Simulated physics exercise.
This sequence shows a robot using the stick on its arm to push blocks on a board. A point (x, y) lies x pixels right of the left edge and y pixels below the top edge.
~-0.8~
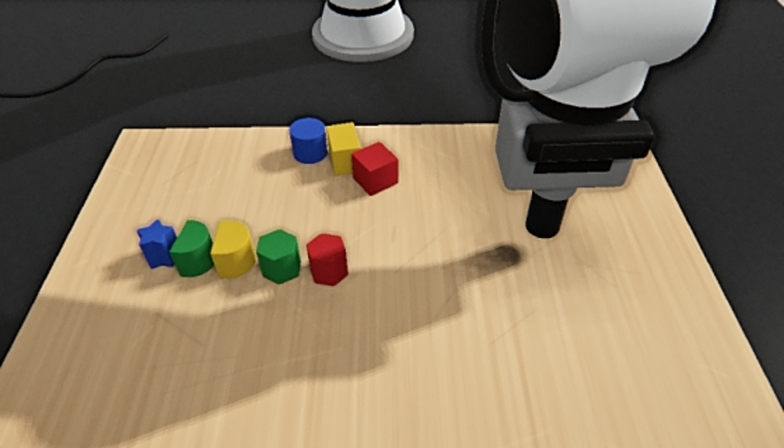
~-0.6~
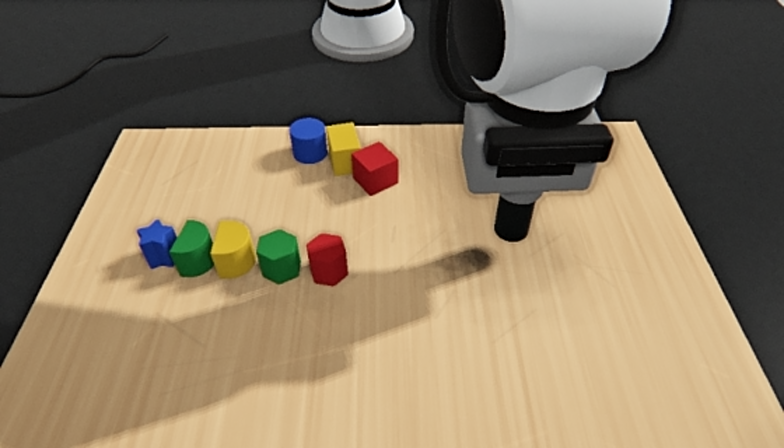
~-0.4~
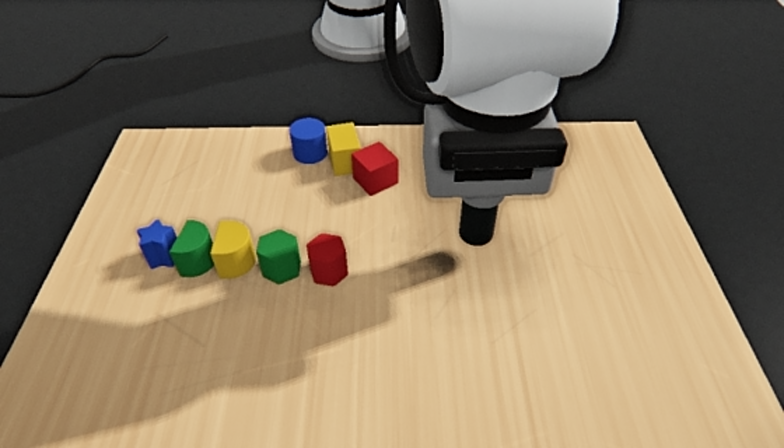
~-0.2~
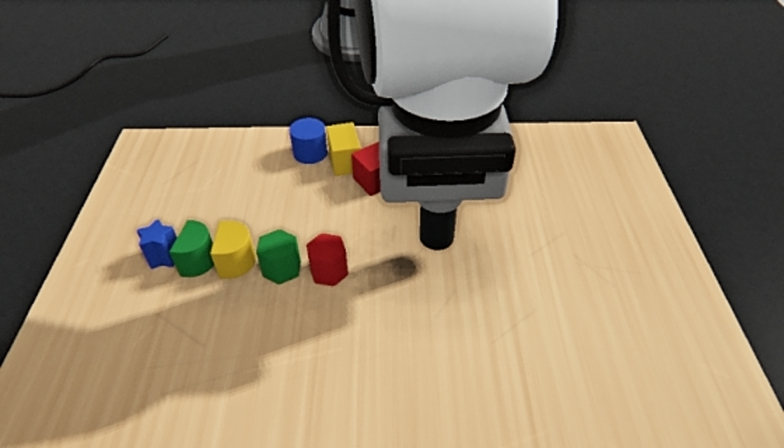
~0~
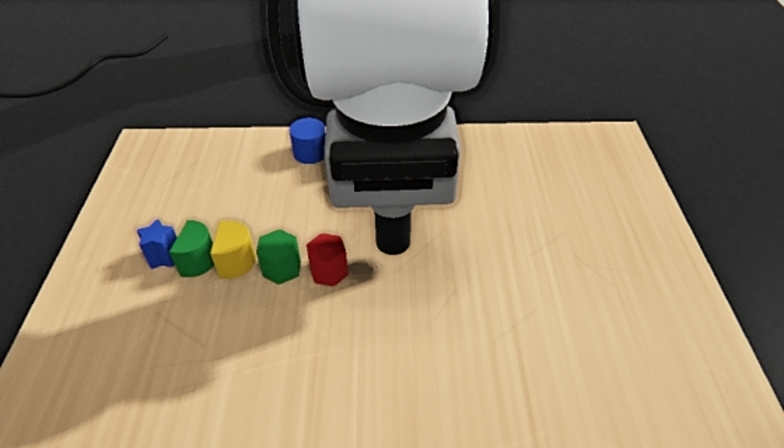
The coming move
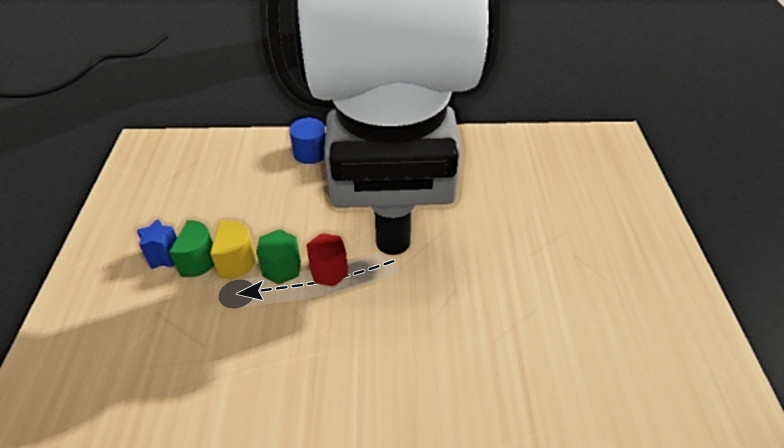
The clip opens on a wooden board with a row of five colored blocks at left, three more near the back, and a robot arm holding a dark stick at right. The arm glides steadily left, passing in front of the back group, and nears the row's red block while the blocks stay still.
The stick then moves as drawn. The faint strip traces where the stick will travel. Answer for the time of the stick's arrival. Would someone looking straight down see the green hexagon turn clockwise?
Yes, that is how it ends up.
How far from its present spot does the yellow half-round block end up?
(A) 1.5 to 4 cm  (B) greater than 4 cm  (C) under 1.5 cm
B: Greater than 4 cm.
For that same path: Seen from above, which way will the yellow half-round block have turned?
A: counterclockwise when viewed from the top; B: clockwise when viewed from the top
The correct letter is A.
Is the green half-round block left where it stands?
That would be a no.
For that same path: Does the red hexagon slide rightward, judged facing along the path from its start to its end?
In short: Yes.
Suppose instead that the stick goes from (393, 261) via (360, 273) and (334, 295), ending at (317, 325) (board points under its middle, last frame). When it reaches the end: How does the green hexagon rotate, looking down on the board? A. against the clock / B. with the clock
It's B.
Path on the board, from (393, 261) by way of (318, 282) to (237, 294).
What follows on the original path. One third of the way, stick at (342, 258); green hexagon at (269, 243); red hexagon at (306, 248), turned 20° clockwise.
Two thirds of the way, stick at (287, 268); green half-round block at (164, 229), turned 20° anticlockwise; yellow half-round block at (197, 221); green hexagon at (230, 232), turned 35° clockwise; red hexagon at (254, 250), turned 55° clockwise.
At the end, stick at (231, 276); green half-round block at (161, 227), turned 30° anticlockwise; yellow half-round block at (188, 209), turned 35° anticlockwise; green hexagon at (222, 218), turned 85° clockwise; red hexagon at (211, 246), turned 105° clockwise.
